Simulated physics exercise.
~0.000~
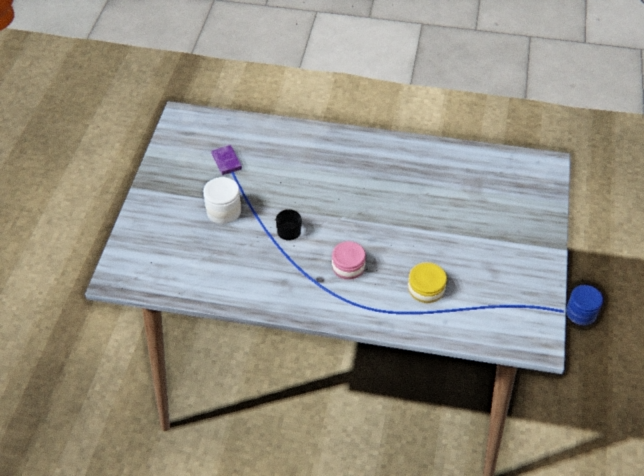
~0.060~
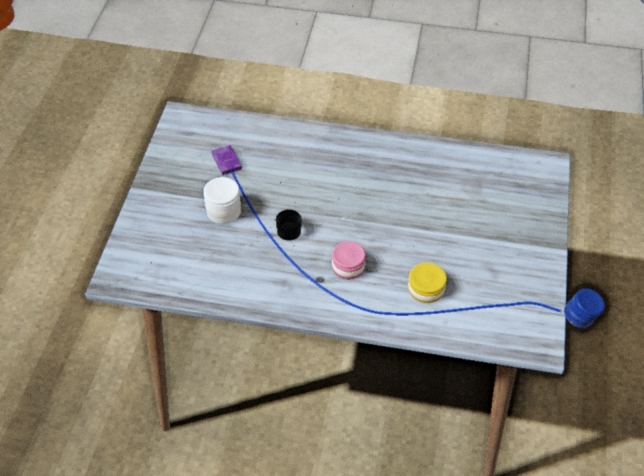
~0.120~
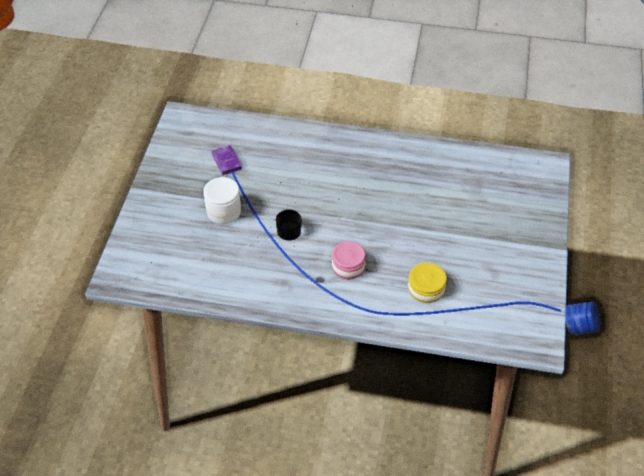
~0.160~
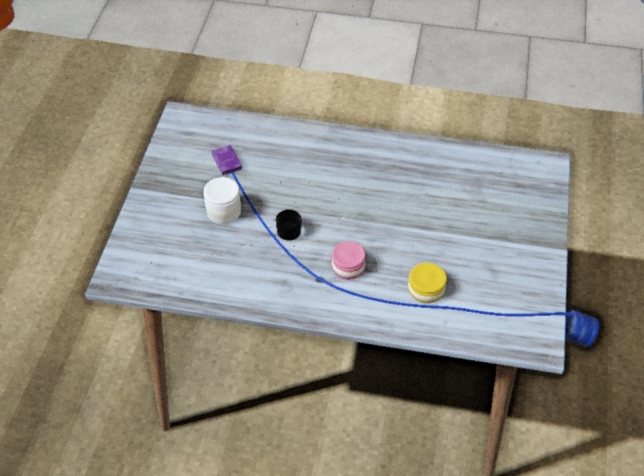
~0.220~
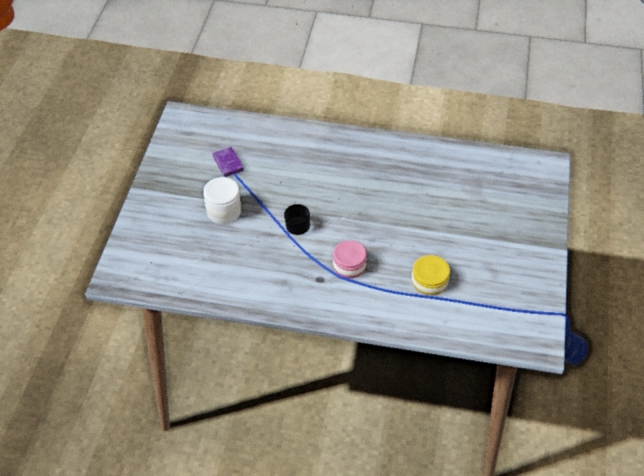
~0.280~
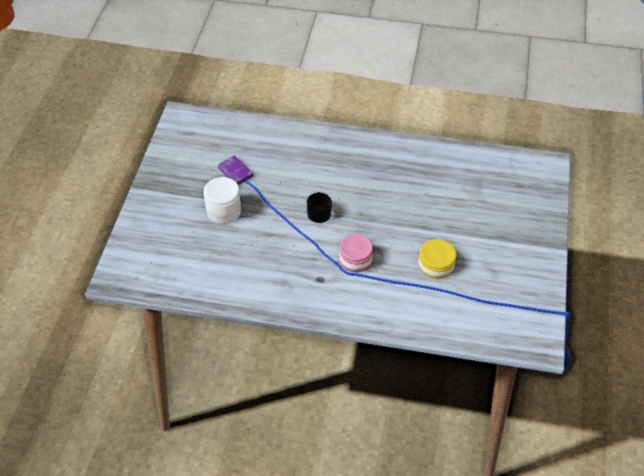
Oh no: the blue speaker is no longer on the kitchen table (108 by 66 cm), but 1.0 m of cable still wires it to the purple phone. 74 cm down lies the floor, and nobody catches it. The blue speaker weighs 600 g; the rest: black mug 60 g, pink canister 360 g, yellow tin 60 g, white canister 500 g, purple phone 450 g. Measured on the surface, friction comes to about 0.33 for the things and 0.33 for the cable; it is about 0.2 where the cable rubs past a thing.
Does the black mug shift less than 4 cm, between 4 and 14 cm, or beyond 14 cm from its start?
Band: Highest.
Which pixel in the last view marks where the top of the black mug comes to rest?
(369, 175).
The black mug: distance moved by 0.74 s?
The black mug is around 25 cm from where it began.
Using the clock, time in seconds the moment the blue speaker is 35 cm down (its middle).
At 0.60 s.
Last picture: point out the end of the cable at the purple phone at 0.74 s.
Near (342, 244).
After 0.5 s, the cable's tail end at (286, 214); black mug 23 cm off its start, purple phone 19 cm off its start, yellow tin 17 cm off its start.
After 0.7 s, the cable's tail end at (342, 244); black mug 24 cm off its start, purple phone 36 cm off its start, yellow tin 17 cm off its start.
After 1.0 s, the cable's tail end at (410, 272); black mug 24 cm off its start at (369, 175), purple phone 54 cm off its start at (391, 268), yellow tin 17 cm off its start at (450, 225).
After 1.2 s, the cable's tail end at (458, 297); black mug 24 cm off its start, purple phone 66 cm off its start, yellow tin 17 cm off its start.
After 2.4 s, the cable's tail end at (459, 298); black mug 24 cm off its start at (369, 175), purple phone 66 cm off its start at (442, 287), yellow tin 17 cm off its start at (450, 225), pink canister 14 cm off its start at (397, 228).
